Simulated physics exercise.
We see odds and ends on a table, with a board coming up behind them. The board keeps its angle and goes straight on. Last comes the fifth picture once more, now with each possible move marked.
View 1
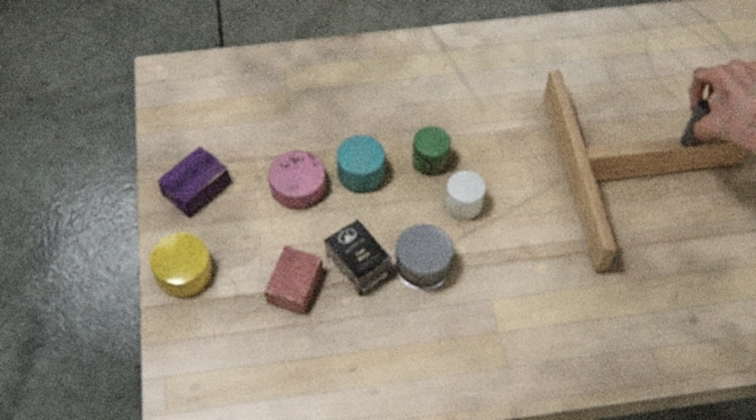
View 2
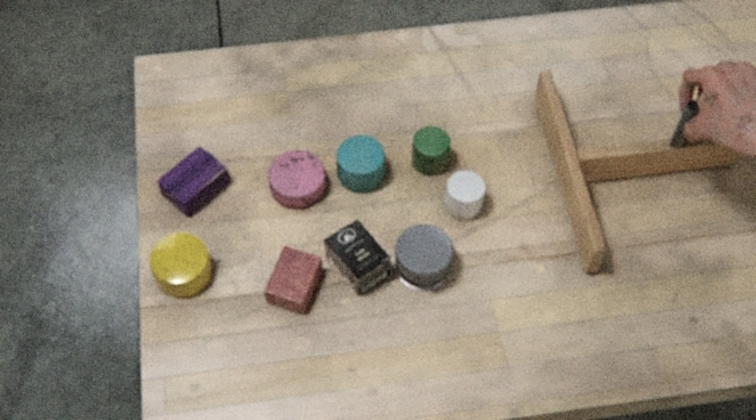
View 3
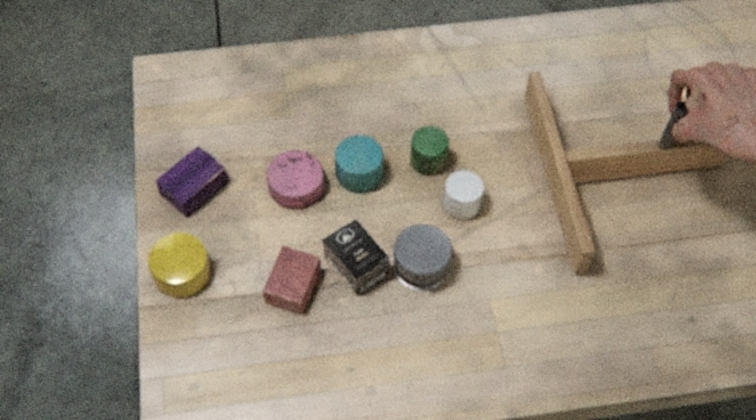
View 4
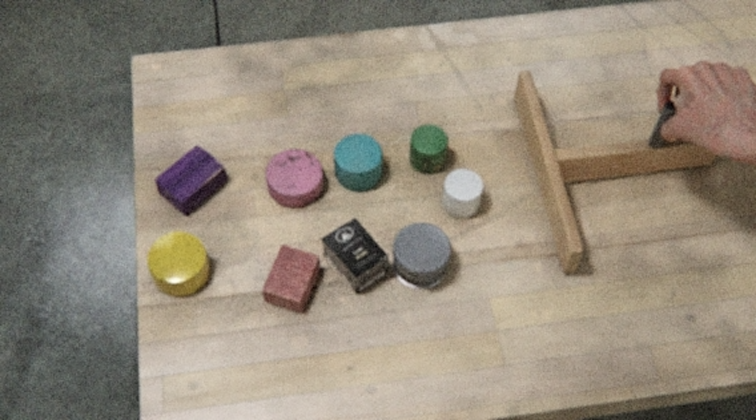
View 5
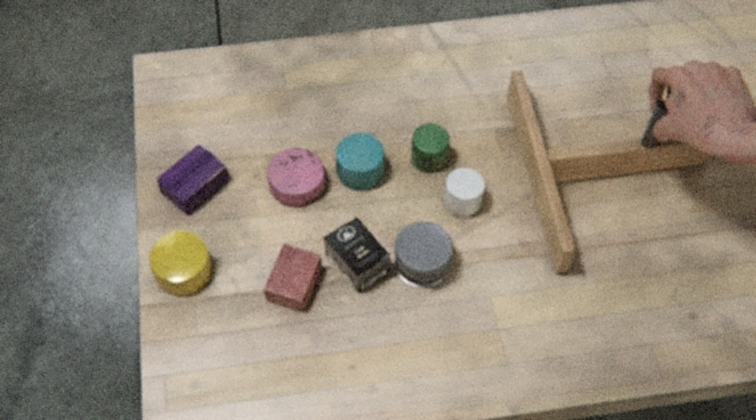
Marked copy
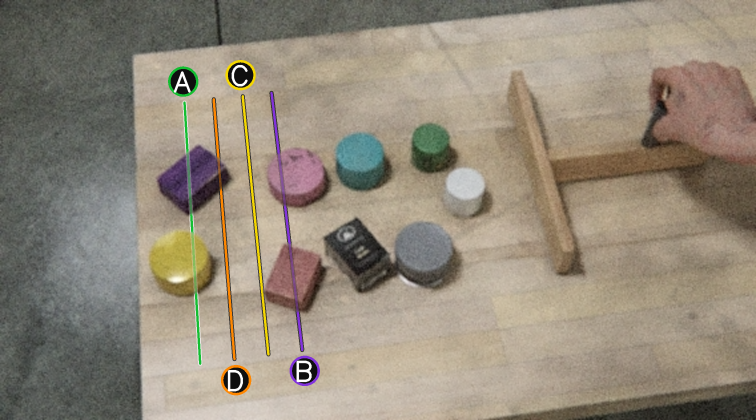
The clip shows colourful round tins, jars and small boxes sitting still on a wooden table while a hand at the right slides a T-shaped wooden board slowly left across the surface, a short distance toward them.
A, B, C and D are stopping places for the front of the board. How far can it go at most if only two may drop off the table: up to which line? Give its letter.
It can go as far as D.
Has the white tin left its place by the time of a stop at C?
Yes.
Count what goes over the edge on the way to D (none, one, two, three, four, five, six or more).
Two.
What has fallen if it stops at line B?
The yellow pot goes over.
On the marked copy, A at (192, 223); B at (286, 211); C at (255, 215); D at (223, 219).
Taking D. A third of the way, board (429, 169); grey tin (408, 259); black box (350, 255).
Two thirds of the way, board (314, 183); yellow pot (151, 260); red block (196, 281).
When it is over, board (224, 194); red block over the edge; yellow pot over the edge; two fallen.
As for the rest, A drops five; B is within the limit but short; C is within the limit but short.
